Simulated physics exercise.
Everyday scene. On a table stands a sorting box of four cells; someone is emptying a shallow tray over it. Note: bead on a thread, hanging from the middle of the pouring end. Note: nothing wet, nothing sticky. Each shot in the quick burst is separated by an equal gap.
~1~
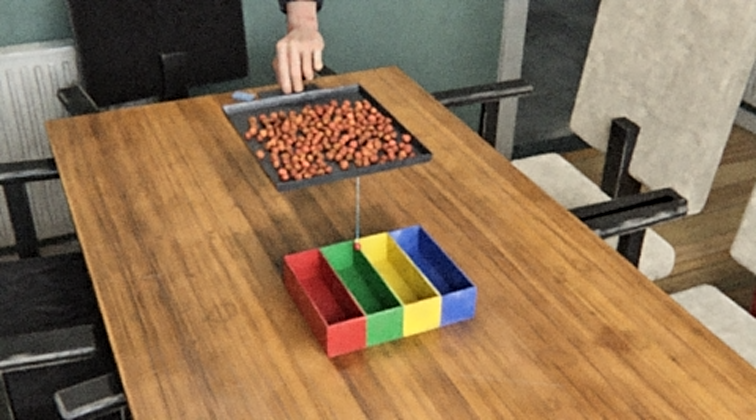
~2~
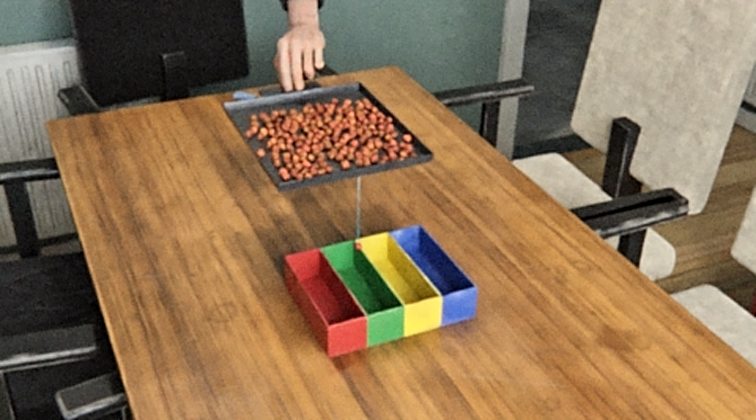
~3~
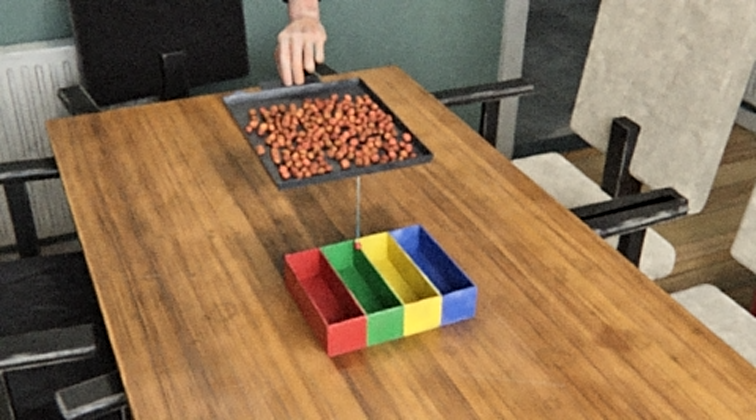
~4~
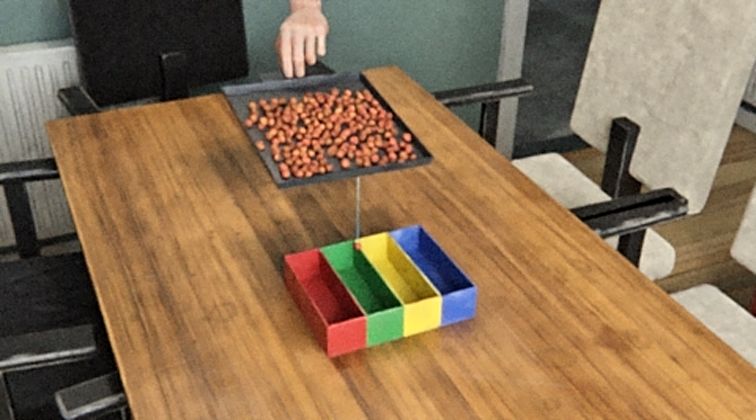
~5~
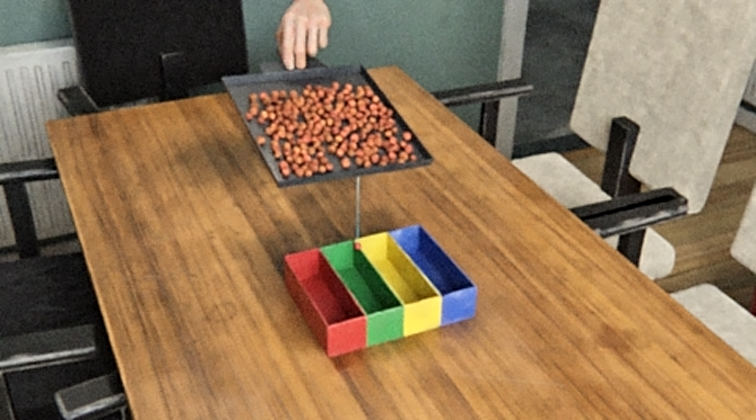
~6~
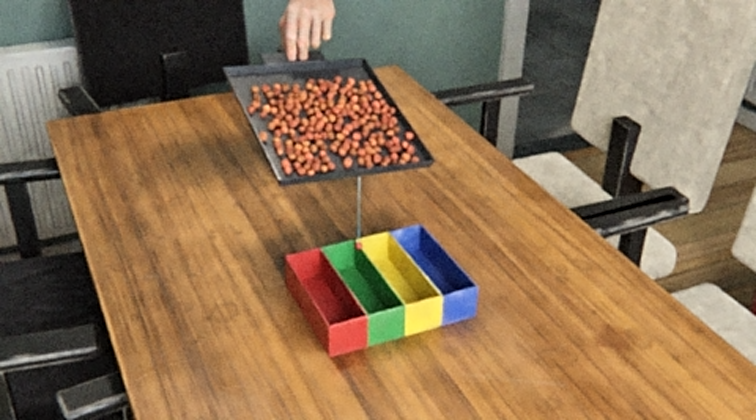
A tray of reddish-brown pellets hung over a wooden table behind a box with red, green, yellow and blue cells, while a hand at its far end slowly raised that end slightly.
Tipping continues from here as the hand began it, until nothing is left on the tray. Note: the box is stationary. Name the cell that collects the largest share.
Blue.
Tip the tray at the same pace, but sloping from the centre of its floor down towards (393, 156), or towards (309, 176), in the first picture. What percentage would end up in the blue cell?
50 and 0 per cent, in that order.
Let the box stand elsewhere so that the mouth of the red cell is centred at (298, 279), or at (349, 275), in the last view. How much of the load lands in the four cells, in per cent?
70 per cent, then 100 per cent.
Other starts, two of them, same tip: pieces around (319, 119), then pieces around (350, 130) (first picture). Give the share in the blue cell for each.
Estimate: 40 % first, 50 % second.
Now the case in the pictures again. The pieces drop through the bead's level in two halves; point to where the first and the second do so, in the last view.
First close to (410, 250), next close to (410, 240).
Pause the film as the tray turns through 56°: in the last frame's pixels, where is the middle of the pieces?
In the last view the centre sits at roughly (371, 127).
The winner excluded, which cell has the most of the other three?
The yellow cell.
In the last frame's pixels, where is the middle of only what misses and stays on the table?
I'd put the middle at roughly (488, 285).
Soon, tray tipped steeply; nearly all on the tray; a stray few in the blue cell.
A while on, tray tipped right over; about two thirds on the tray; a small part in the yellow cell; a stray few in the blue cell; a stray few in the green cell; a stray few in the red cell; about a quarter falling or outside the box.
Towards the end, tray tipped past a quarter turn; about half in the blue cell; about a quarter in the yellow cell; a small part in the green cell; a stray few in the red cell; a small part falling or outside the box.
Finally, tray tipped past a quarter turn; about half in the blue cell; about a quarter in the yellow cell; a small part in the green cell; a stray few in the red cell; a small part outside the box.
